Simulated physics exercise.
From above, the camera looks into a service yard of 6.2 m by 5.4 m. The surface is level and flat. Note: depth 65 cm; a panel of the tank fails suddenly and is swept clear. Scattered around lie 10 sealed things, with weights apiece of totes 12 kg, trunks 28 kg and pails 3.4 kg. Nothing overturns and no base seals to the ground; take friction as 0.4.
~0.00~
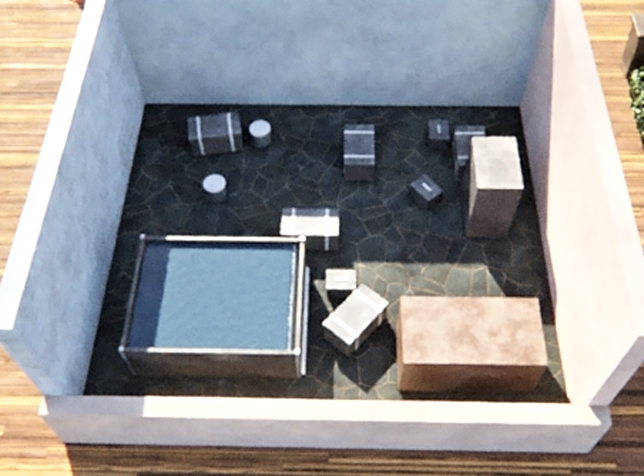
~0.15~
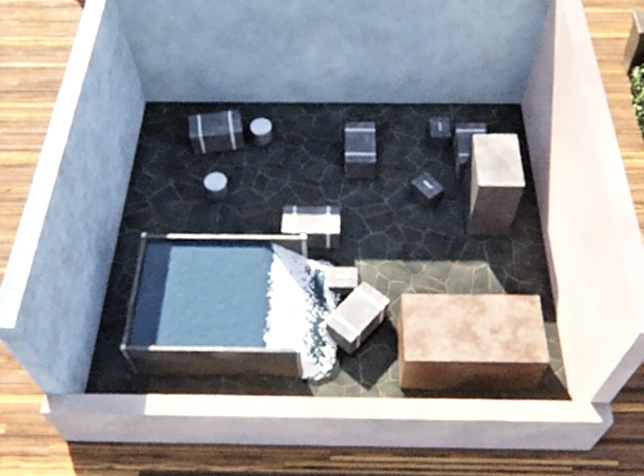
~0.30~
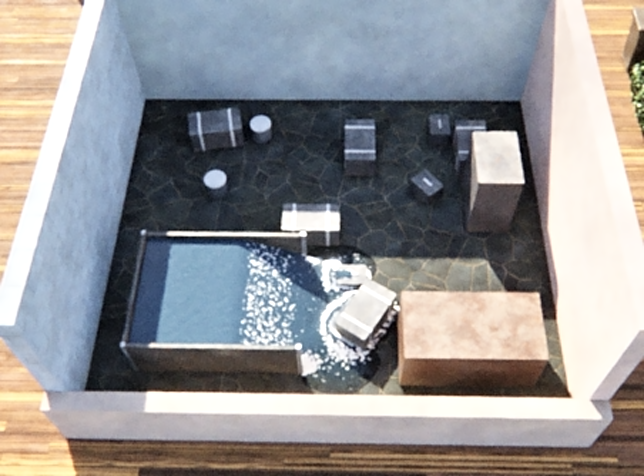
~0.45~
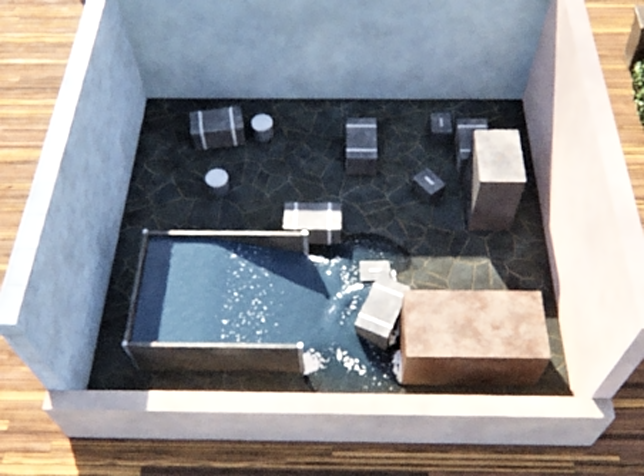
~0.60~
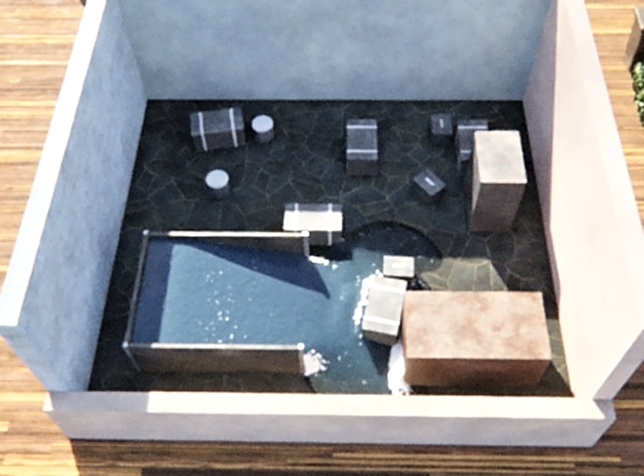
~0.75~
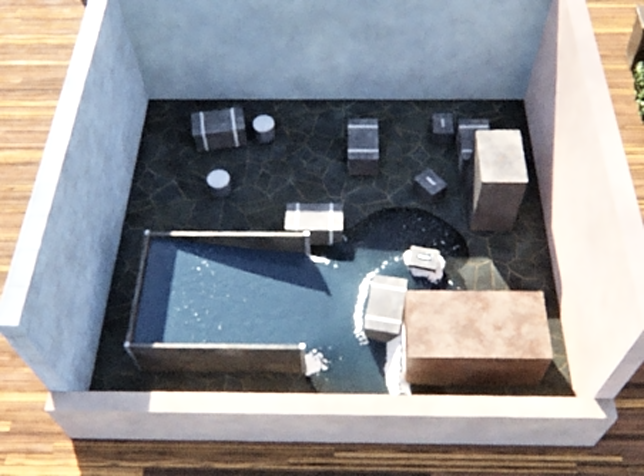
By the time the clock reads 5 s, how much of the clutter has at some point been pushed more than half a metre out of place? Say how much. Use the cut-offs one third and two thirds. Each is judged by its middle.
One to two thirds.
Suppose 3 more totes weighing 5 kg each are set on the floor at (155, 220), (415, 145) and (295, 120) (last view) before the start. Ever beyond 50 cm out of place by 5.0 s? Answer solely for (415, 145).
For that one, the shift is farther than that.
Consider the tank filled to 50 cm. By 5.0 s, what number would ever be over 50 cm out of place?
That would give 4.
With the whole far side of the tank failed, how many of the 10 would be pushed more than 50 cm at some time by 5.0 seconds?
Then the count would be 8.
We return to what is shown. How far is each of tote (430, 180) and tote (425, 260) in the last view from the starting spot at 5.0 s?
Going in order, that's 200 cm for one and 300 cm for the other.
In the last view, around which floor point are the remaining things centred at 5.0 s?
They average out to somewhere around (350, 163).
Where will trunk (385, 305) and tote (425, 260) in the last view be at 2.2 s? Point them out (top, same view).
They should sit about (497, 247) and (525, 181) in the last view.
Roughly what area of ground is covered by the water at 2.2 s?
Roughly 16 m2 of it is wet.
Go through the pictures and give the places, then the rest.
A tote at (341, 279) rests on the ground; a trunk at (356, 313) rests on the ground; water covers 3.4 m2; 0 of 10 have shifted, in the first frame.
A tote at (343, 277), on the bottom; a trunk at (357, 311) rests on the ground; 4.2 m2 under water; 0 of 10 have shifted, in the second frame.
A tote at (352, 274), on the bottom, 14 cm from its start; a trunk at (366, 309), on the bottom, 12 cm from its start; 5.1 m2 under water; 2 of 10 have shifted, in the third frame.
A tote at (375, 271) rests on the ground, 43 cm from its start; a trunk at (383, 306) rests on the ground, 31 cm from its start; 6.3 m2 under water; 2 of 10 have shifted, in the fourth frame.
A tote at (399, 266) rests on the ground, 76 cm from its start; a trunk at (385, 305), on the bottom, 33 cm from its start; 7.5 m2 under water; 2 of 10 have shifted, in the fifth frame.
A tote at (424, 258) rests on the ground, 111 cm from its start; a trunk at (386, 303), afloat, 33 cm from its start; 8.6 m2 under water; 2 of 10 have shifted, in the sixth frame.
After 1.1 s 1 of 10 are over 50 cm from their spots; 1 afloat.
After 2.2 s 3 of 10 are over 50 cm from their spots; 0 afloat.
After 3.5 s 4 of 10 are over 50 cm from their spots; 4 afloat.
After 5.0 s 4 of 10 are over 50 cm from their spots, and 4 have been at some point; 4 afloat.
